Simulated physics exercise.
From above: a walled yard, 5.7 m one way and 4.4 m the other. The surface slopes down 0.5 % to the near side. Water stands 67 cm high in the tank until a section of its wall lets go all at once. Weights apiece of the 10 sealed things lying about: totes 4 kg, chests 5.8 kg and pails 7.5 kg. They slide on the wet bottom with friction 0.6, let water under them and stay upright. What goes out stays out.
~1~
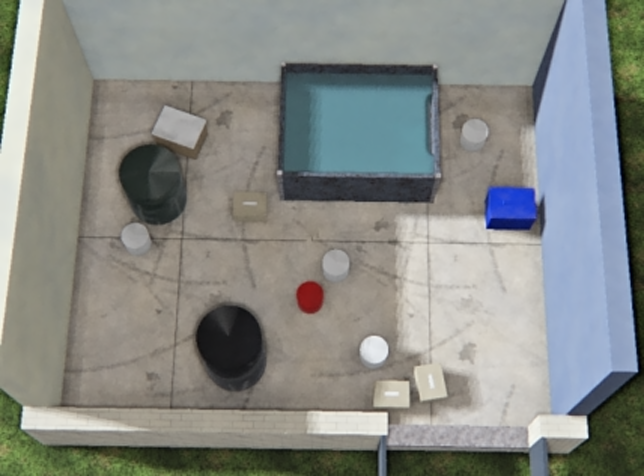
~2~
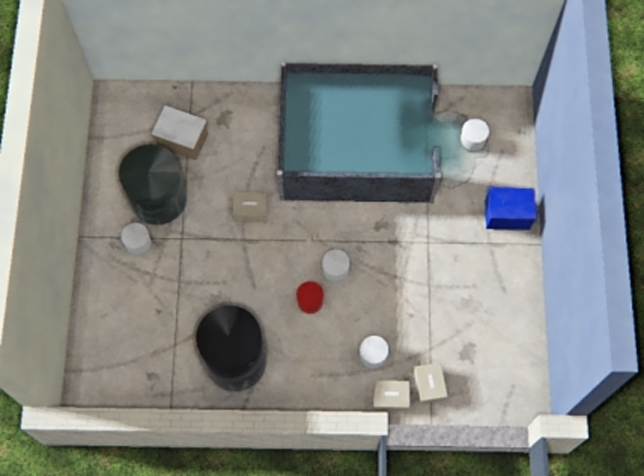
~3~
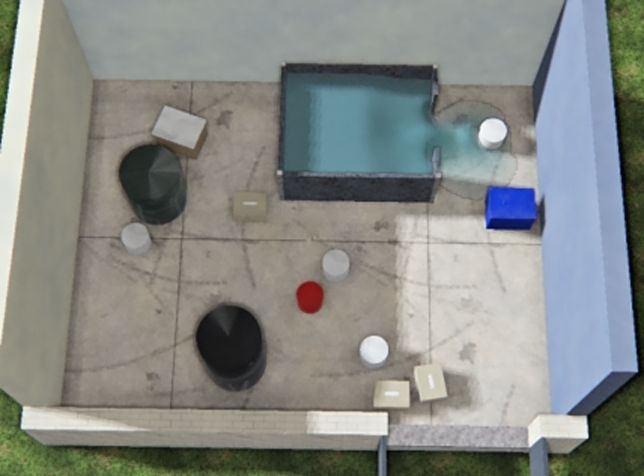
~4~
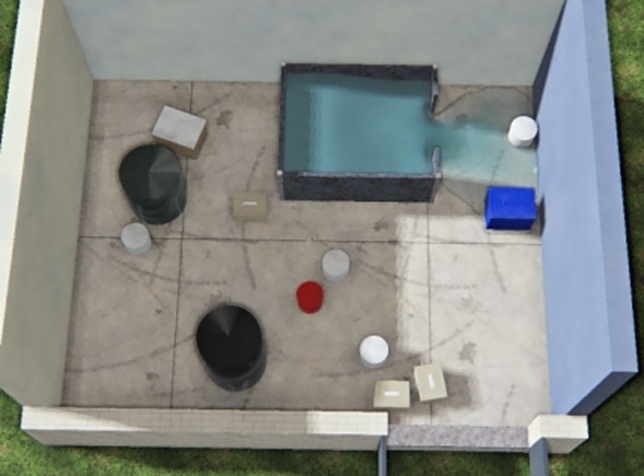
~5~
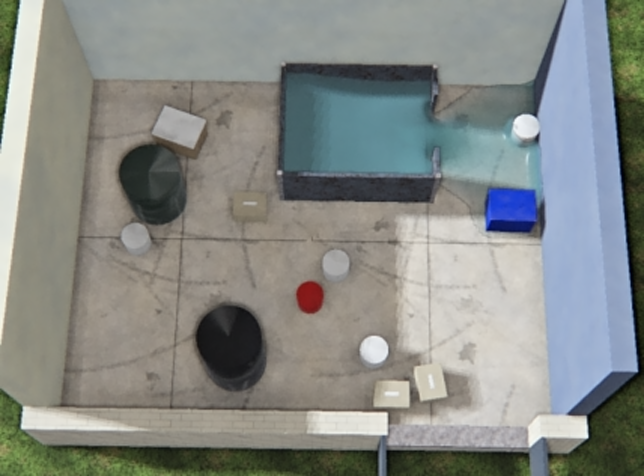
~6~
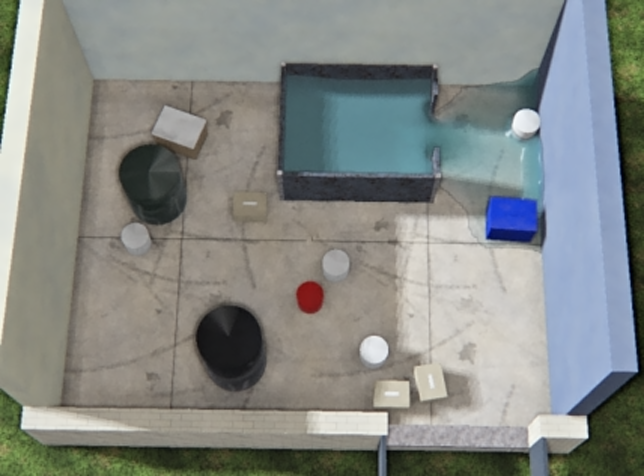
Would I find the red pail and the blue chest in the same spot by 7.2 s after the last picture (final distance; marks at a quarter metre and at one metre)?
Red pail stays put; blue chest travels far.
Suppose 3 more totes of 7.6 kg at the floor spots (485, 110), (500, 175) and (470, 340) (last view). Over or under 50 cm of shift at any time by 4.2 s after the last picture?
In turn: Over, over, over.
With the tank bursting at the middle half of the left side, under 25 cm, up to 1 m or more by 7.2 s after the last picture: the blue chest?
Then the blue chest barely shifts.
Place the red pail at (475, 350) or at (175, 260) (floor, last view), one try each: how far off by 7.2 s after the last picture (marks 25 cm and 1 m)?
In turn: It travels far; it stays put.
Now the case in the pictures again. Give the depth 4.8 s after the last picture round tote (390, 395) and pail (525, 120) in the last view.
About 3 and 13 cm.
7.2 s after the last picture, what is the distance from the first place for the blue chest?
Roughly 300 cm.
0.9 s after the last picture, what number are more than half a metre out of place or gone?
By then 2.
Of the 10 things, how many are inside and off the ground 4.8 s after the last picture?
2 of them.
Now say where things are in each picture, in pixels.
The first frame shows the red pail at (310, 294) rests on the ground; the blue chest at (513, 203), on the bottom; 2.5 m2 under water; 0 of 10 have shifted.
The second frame shows the red pail at (310, 294) rests on the ground; the blue chest at (513, 203), on the bottom; water covers 2.9 m2; 0 of 10 have shifted.
The third frame shows the red pail at (310, 294), on the bottom; the blue chest at (513, 203), on the bottom; water covers 3.5 m2; 1 of 10 have shifted.
The fourth frame shows the red pail at (310, 294) rests on the ground; the blue chest at (513, 203) rests on the ground; water covers 4.2 m2; 1 of 10 have shifted.
The fifth frame shows the red pail at (310, 294), on the bottom; the blue chest at (513, 205) rests on the ground; 4.4 m2 under water; 1 of 10 have shifted.
The sixth frame shows the red pail at (310, 294) rests on the ground; the blue chest at (514, 214), on the bottom, 15 cm from its start; water covers 4.8 m2; 2 of 10 have shifted.
Then, 0.9 s after the last picture the red pail is near (310, 294), 0.0 m from its start, aground; the blue chest is near (475, 293), 1.2 m from its start, aground; 0 of 10 are out; 1 afloat.
Then, 2.8 s after the last picture the red pail is near (310, 294), 0.0 m from its start, aground; the blue chest is near (397, 374), 2.5 m from its start, afloat; 1 of 10 are out; 2 afloat.
Then, 4.8 s after the last picture the red pail is near (310, 294), 0.0 m from its start, aground; the blue chest is near (338, 380), 3.0 m from its start, aground; 1 of 10 are out; 2 afloat.
Then, 7.2 s after the last picture the red pail is near (310, 294), 0.0 m from its start, aground; the blue chest is near (329, 351), 2.9 m from its start, afloat; 1 of 10 are out; 2 afloat.
